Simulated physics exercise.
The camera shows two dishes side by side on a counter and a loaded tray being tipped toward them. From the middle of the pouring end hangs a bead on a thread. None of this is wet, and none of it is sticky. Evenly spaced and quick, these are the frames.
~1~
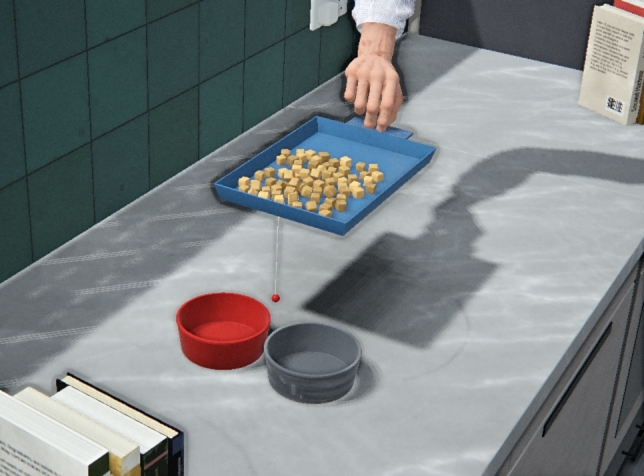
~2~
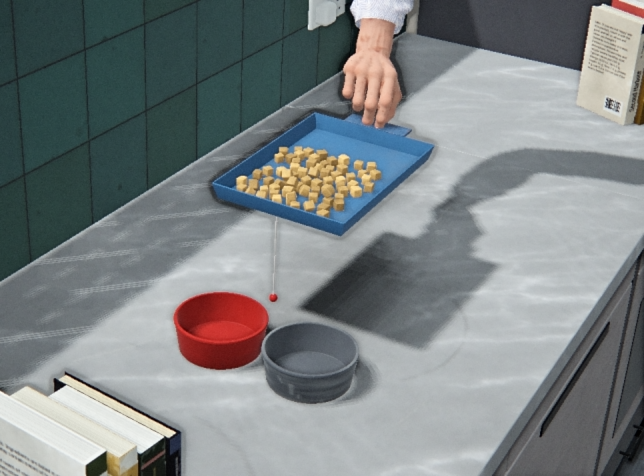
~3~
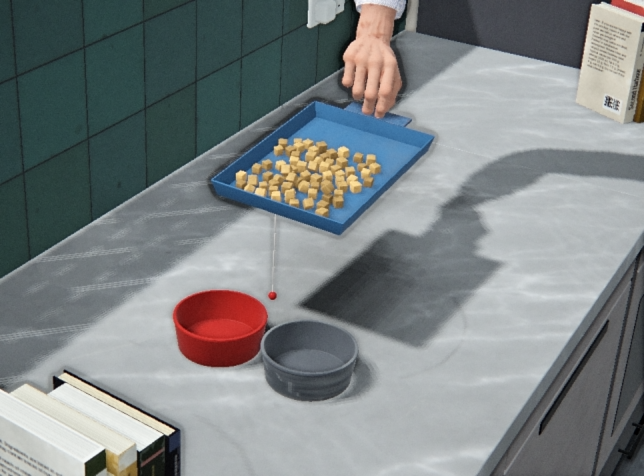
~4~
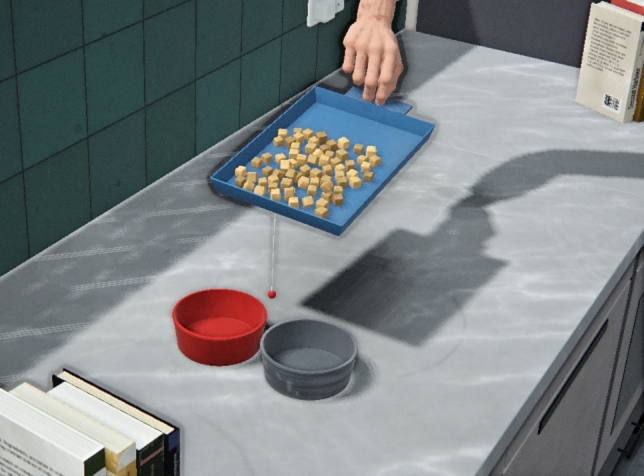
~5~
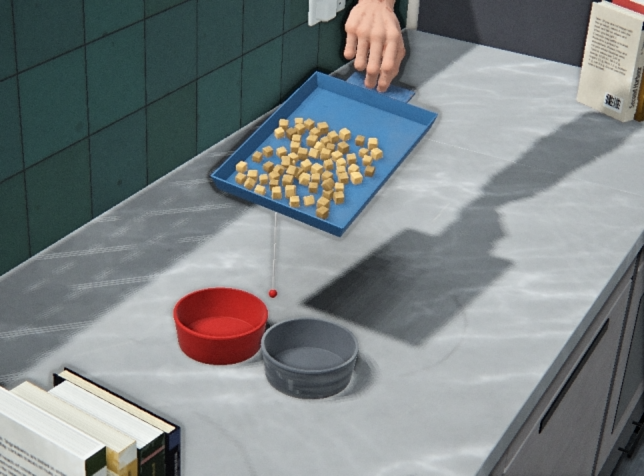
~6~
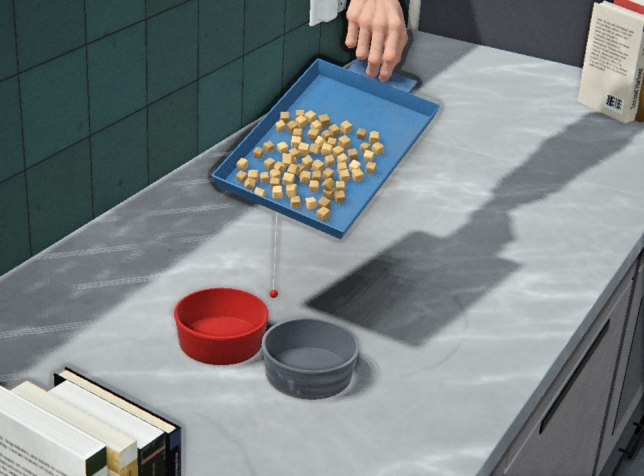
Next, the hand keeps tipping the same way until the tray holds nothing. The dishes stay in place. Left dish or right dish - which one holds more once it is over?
Dish on the right.
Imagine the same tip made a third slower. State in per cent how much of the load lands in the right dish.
Close to 50 per cent.
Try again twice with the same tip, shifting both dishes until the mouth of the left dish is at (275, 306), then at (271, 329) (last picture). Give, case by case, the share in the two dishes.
First case around 30 %, second case around 60 %.
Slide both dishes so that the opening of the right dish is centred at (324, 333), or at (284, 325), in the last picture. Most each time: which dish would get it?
At the first spot the right-side one comes out ahead, at the second spot the right-side one.
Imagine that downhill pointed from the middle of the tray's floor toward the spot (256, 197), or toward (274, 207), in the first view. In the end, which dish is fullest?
The first slope favours the dish to the left, the second the dish to the left.
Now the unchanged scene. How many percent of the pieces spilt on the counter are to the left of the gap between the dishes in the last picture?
Around 50 percent of the pieces.
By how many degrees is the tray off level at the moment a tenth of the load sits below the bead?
I'd put it at about 120 degrees.
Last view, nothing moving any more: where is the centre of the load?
About (302, 372).
Soon, tray tipped steeply; all on the tray.
A while on, tray tipped past a quarter turn; all on the tray.
Towards the end, tray tipped past a quarter turn; about half in the right dish; a small part in the left dish; about a third outside both.
Finally, tray tipped past a quarter turn; about half in the right dish; a small part in the left dish; about a third outside both.
